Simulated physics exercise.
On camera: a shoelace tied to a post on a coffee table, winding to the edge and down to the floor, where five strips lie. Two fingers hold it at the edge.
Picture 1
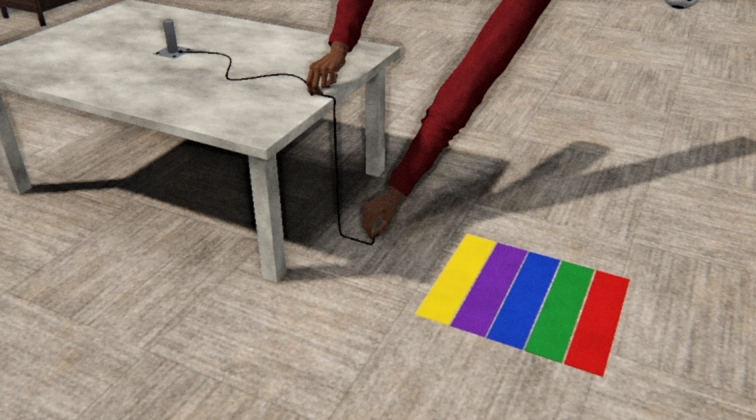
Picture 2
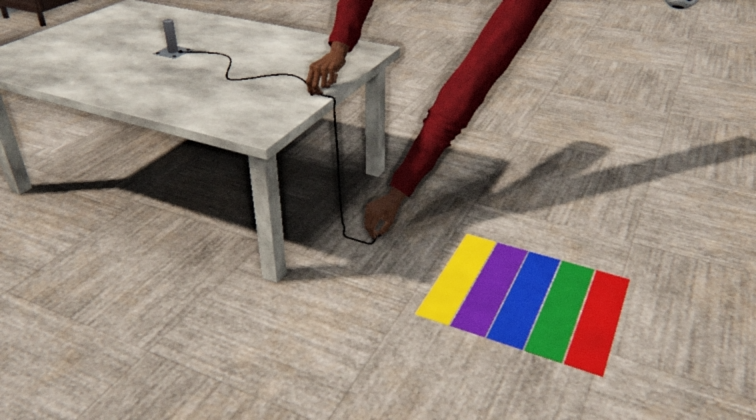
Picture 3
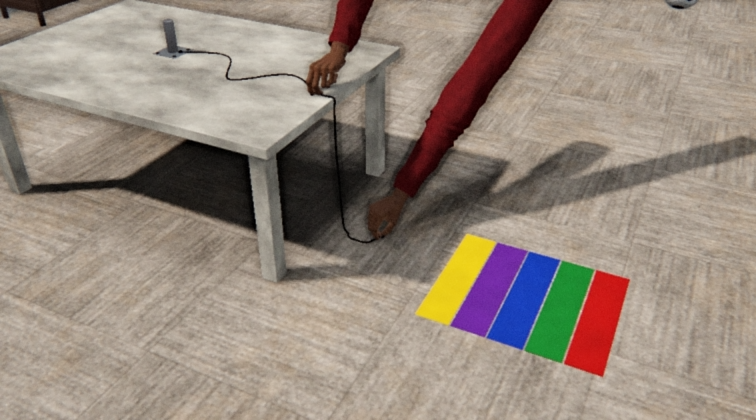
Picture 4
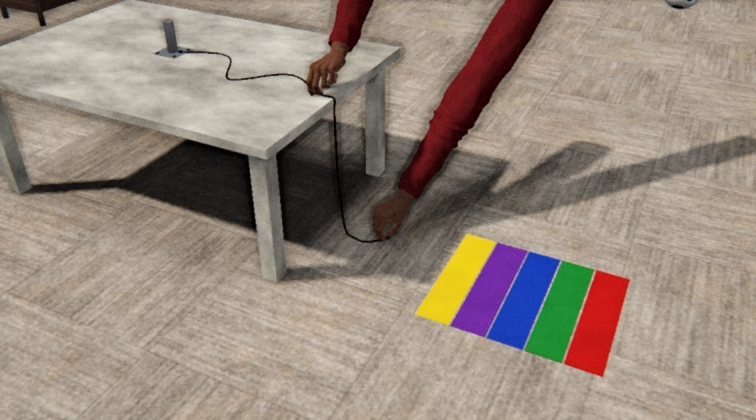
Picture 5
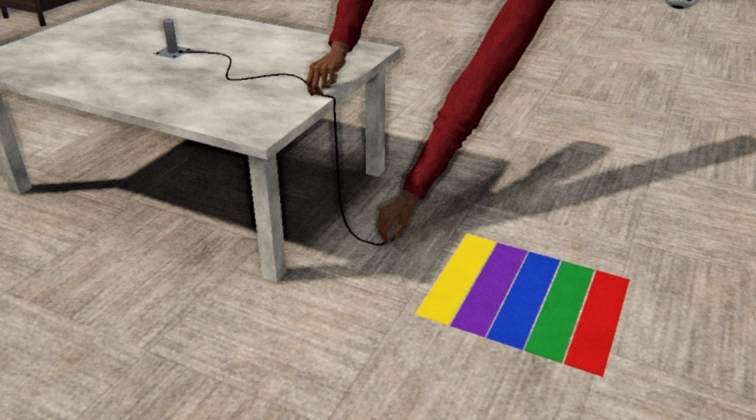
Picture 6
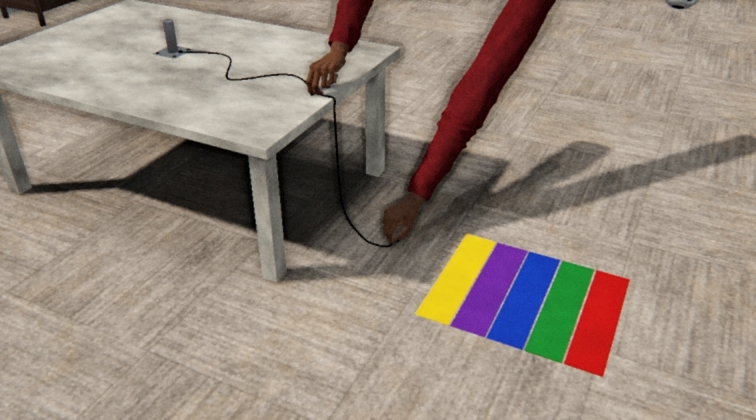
A pair of red-sleeved arms reaches down over a pale, mottled coffee table, seen from above at an angle on a grey-brown patterned floor. A dark cord runs from a small grey post across the tabletop, under one hand at the edge, and down to the other hand near the floor, left of yellow, purple, blue, green and red strips. The lower hand slides slightly right, drawing the cord's hanging part into a softer curve, while the upper hand and view stay still.
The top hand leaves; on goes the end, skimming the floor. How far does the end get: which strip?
It gets as far as the blue strip.
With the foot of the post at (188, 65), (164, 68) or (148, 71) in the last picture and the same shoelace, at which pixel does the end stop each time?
In that order: (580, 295), (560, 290) and (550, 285).
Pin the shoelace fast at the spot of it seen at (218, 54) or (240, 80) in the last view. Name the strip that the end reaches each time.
Try by try: Blue; purple.
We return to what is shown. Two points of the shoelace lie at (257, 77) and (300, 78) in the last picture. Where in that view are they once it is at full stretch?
At (289, 82), then (330, 93).
A little later, end near (478, 266); over yellow.
Next, end near (513, 276); over blue.
When it is tight, end near (534, 282); over blue. The blue one.
